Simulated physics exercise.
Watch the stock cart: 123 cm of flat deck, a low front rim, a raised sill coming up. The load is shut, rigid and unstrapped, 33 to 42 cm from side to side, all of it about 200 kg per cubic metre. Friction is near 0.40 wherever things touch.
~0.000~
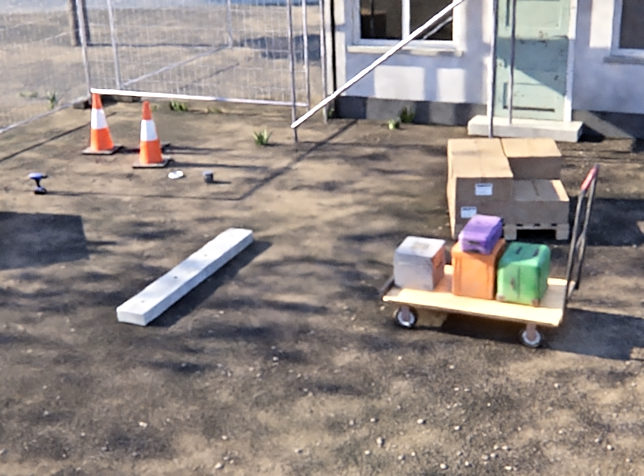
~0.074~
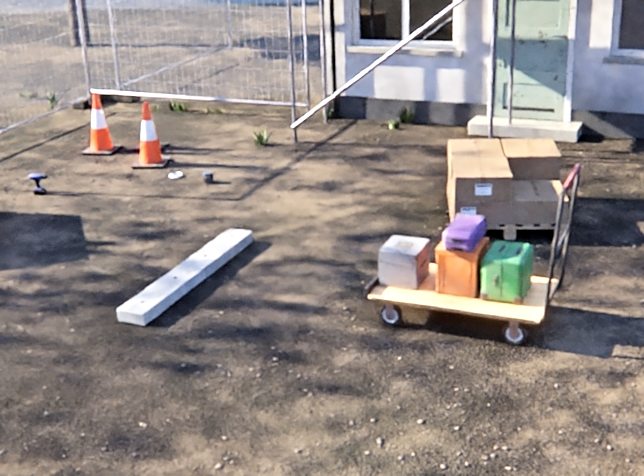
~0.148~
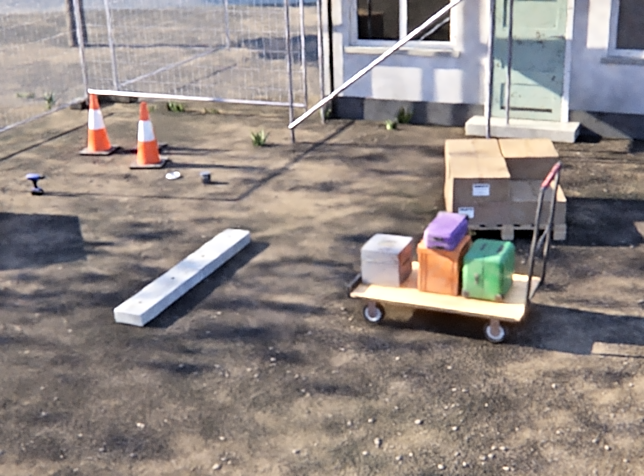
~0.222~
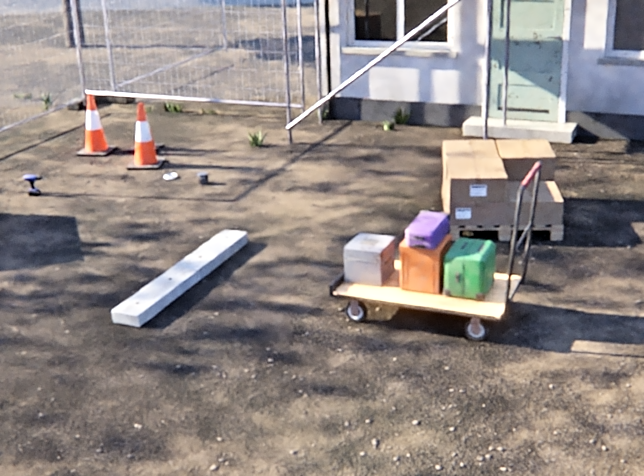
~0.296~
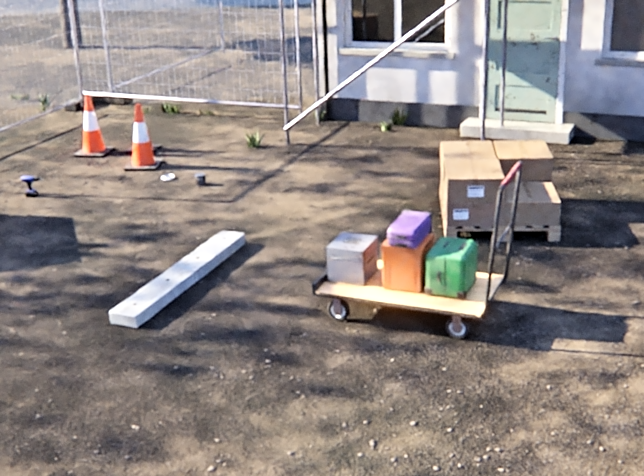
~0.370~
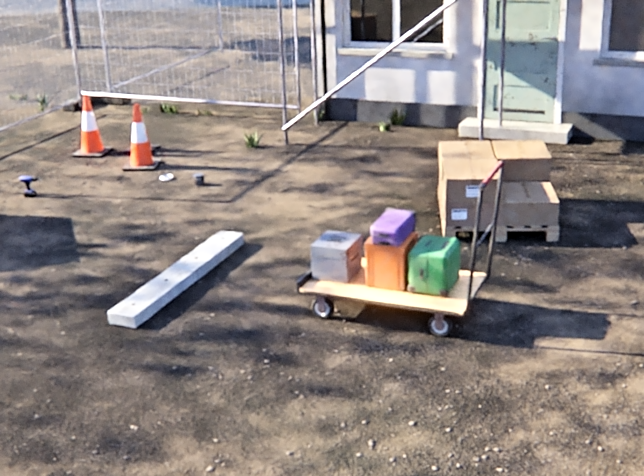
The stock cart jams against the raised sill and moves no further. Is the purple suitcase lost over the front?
In the end the purple suitcase stays aboard.
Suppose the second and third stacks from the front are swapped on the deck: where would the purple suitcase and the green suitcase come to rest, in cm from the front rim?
In that case purple 70 behind, green 50 behind.
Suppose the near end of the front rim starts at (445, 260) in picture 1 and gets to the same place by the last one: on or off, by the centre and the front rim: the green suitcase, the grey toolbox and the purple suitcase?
Then green on, grey on, purple off.
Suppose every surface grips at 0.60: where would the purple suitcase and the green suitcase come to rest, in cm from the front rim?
In that case purple 40 behind, green 80 behind.
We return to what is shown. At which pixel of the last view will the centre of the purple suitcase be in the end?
At about (204, 210).
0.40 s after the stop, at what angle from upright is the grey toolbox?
About 0°.
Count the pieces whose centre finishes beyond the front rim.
0 of them.
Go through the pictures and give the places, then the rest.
In the first frame, purple suitcase (481, 235), green suitcase (524, 274), rim corner (382, 297); 175 cm still to roll.
In the second frame, purple suitcase (465, 233), green suitcase (507, 272), rim corner (366, 295); 163 cm still to roll.
In the third frame, purple suitcase (446, 232), green suitcase (489, 270), rim corner (349, 293); 151 cm still to roll.
In the fourth frame, purple suitcase (428, 230), green suitcase (470, 268), rim corner (331, 292); 140 cm still to roll.
In the fifth frame, purple suitcase (410, 230), green suitcase (452, 267), rim corner (314, 291); 128 cm still to roll.
In the sixth frame, purple suitcase (393, 228), green suitcase (434, 265), rim corner (298, 289); 116 cm still to roll. Speed about 1.6 m/s.
Impact comes at 1.10 s.
After 1.50 s the purple suitcase is 25 cm behind the rim, tilted 15°, near (207, 209) in the last picture's view.
After 1.90 s the purple suitcase is 23 cm behind the rim, tilted 30°, near (204, 210) in the last picture's view.
At rest, 2.1 s, nothing is past the rim; behind it, orange tote, purple suitcase, grey toolbox and green suitcase.
